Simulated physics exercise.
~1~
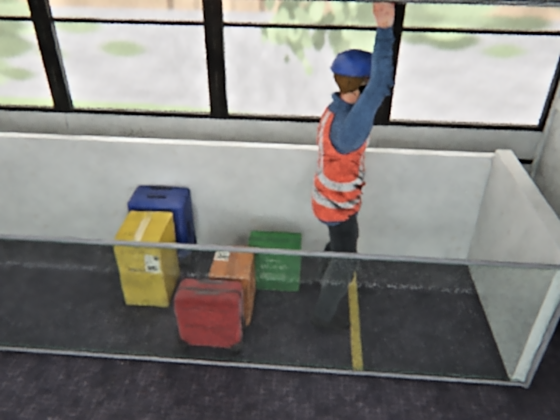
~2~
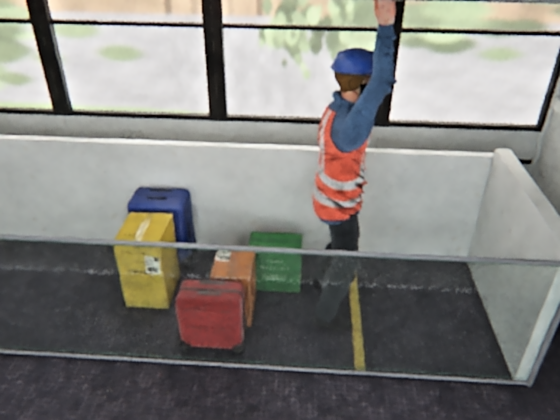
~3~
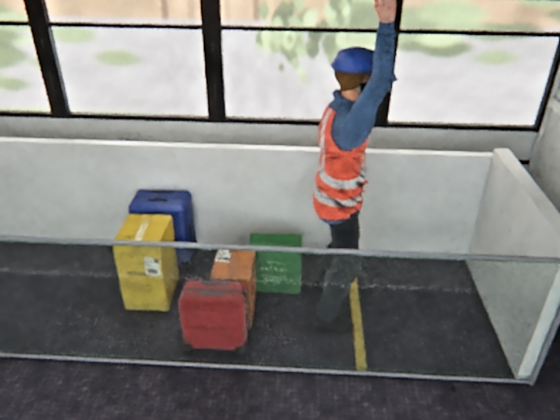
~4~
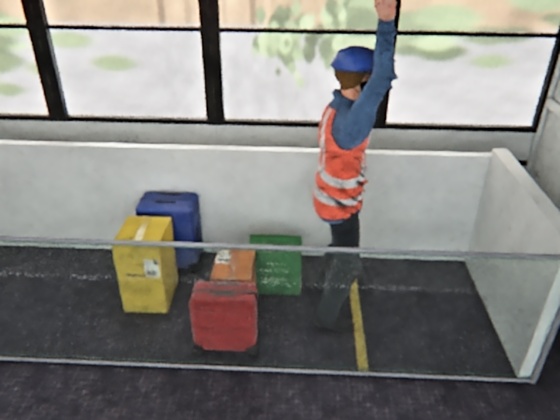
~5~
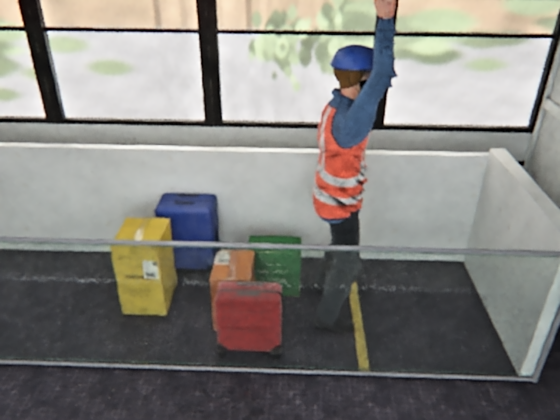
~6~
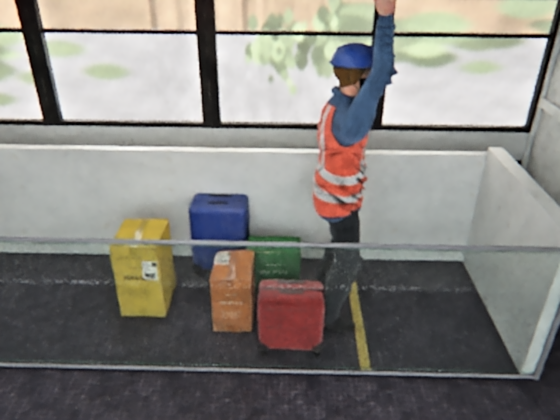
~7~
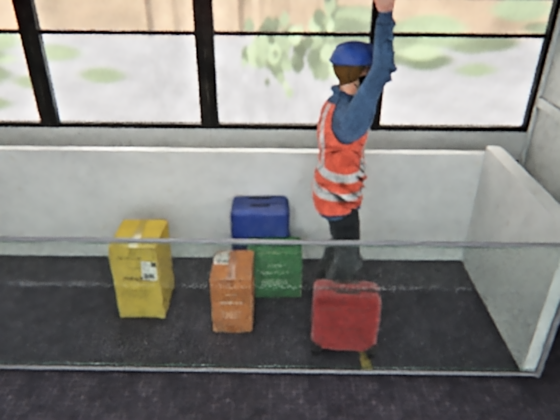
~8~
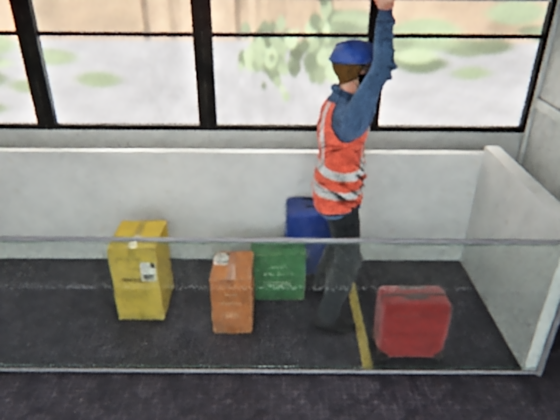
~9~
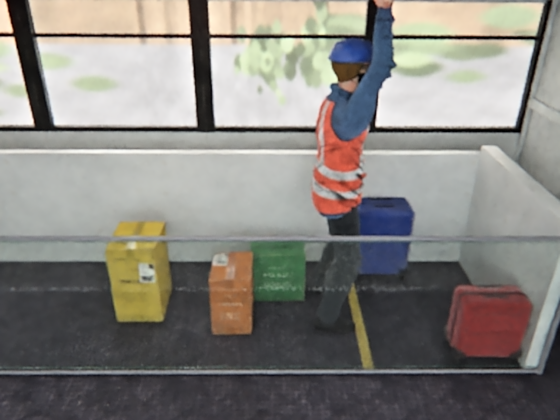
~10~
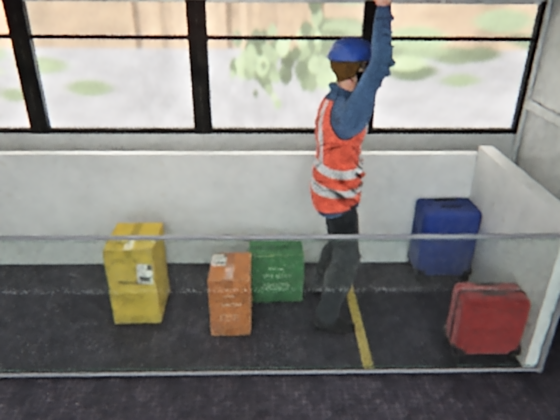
In the video, a passenger in an orange vest holds a rail among loose luggage as the blue and red cases slide right across the yellow line, the red reaching the right end first, while the yellow, orange and green pieces stay short of it.
